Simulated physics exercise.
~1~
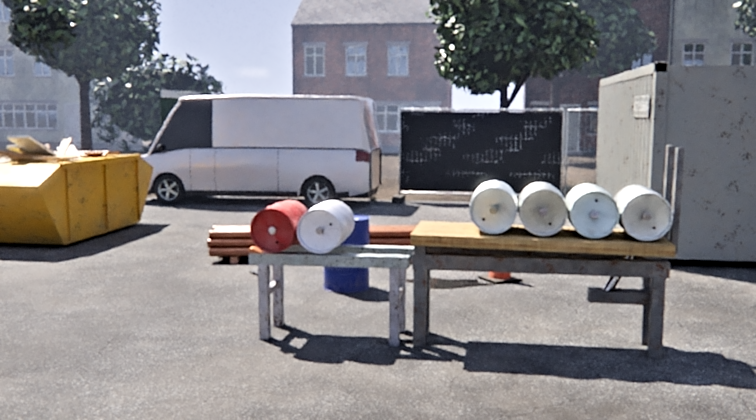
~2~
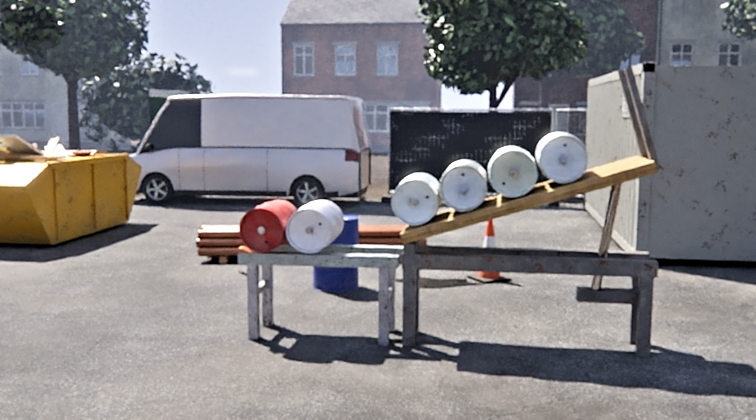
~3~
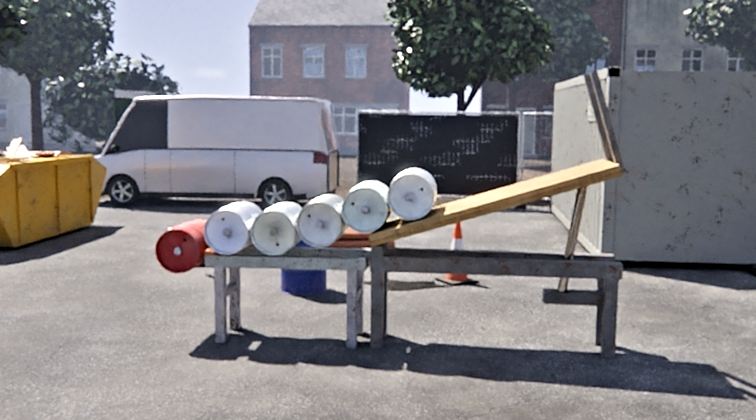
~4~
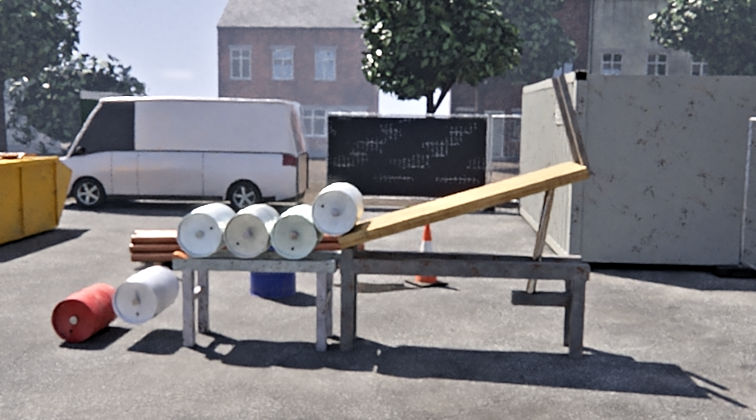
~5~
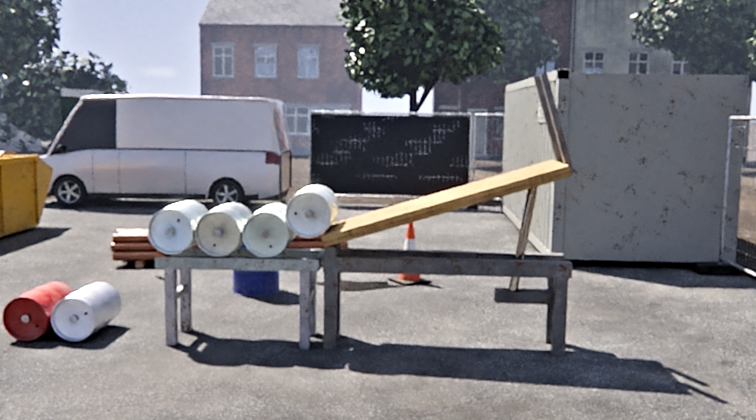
A wooden deck tilted up at its right end, sending four white barrels rolling left into a red one and another white one on a lower rack; the red barrel and its white neighbour dropped to the ground, while the other four stayed up.
